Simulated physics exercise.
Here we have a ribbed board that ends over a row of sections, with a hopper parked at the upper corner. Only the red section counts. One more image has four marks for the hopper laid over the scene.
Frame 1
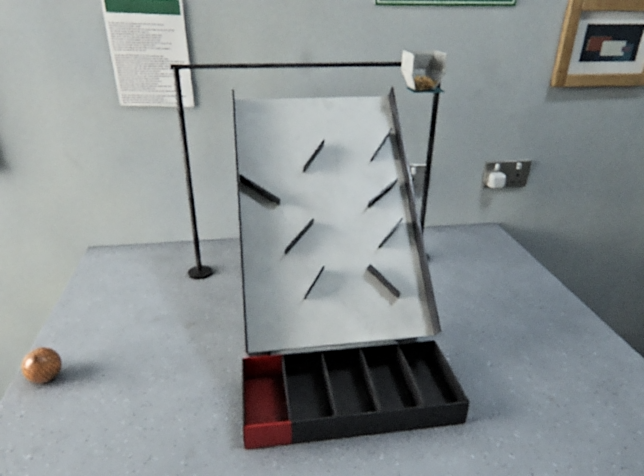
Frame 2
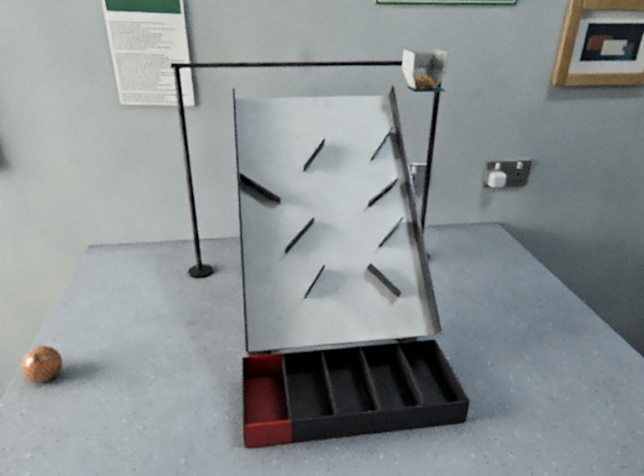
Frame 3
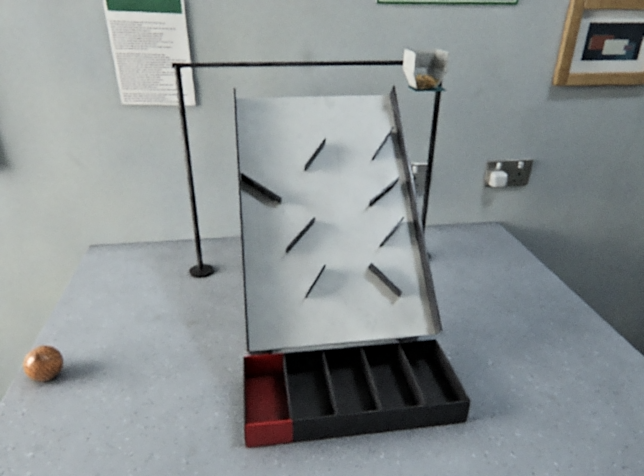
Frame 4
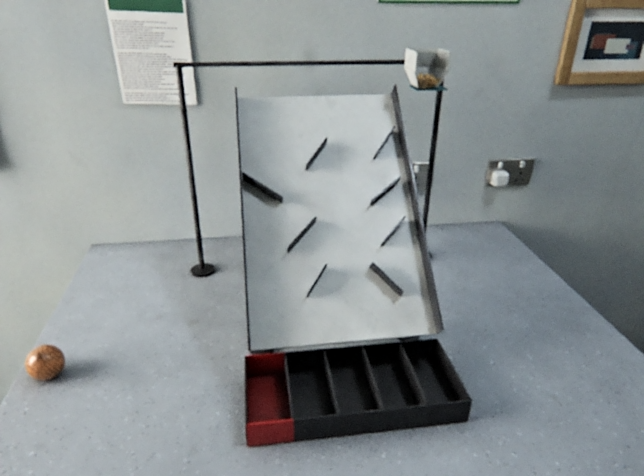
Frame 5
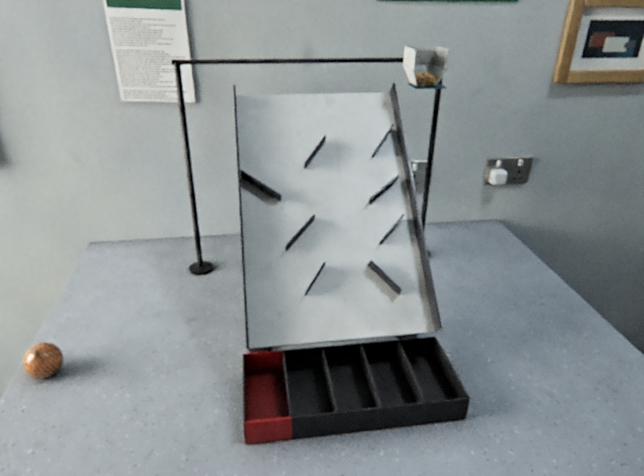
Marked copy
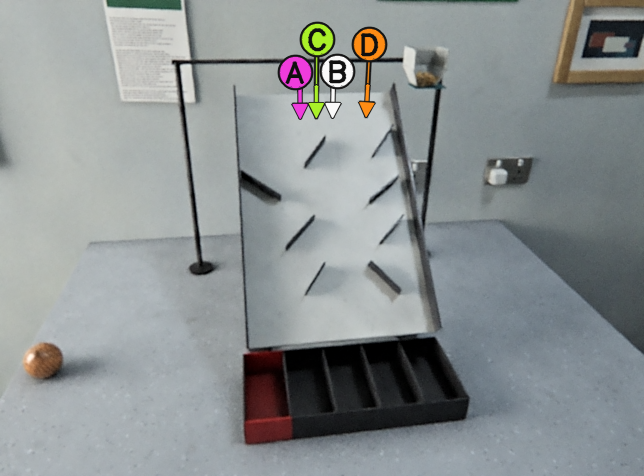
On a speckled grey table against a pale wall, a sloped board with angled ribs stands above a row of dark sections, the leftmost one red. A small hopper sits at the board's upper right corner and a brown ball rests at the left. Nothing moves apart from a slight shake of the view.
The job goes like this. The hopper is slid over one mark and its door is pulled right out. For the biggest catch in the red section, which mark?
The answer is mark A.
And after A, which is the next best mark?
Here it is mark C.
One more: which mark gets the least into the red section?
D it is.
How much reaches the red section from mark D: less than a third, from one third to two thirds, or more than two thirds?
Less than a third.
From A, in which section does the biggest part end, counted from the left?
It is the first one.
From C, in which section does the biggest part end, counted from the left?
It is the first one.
On the marked copy, mark A meets the board at (300, 113); mark B meets the board at (332, 112); mark C meets the board at (316, 112); mark D meets the board at (366, 111).
For mark A, nearly all in the red section.
For mark B, a small part in the red section, about two thirds in other sections, about a quarter outside the box.
For mark C, about two thirds in the red section, about a third in other sections.
For mark D, a stray few in the red section, most in other sections, a small part outside the box.
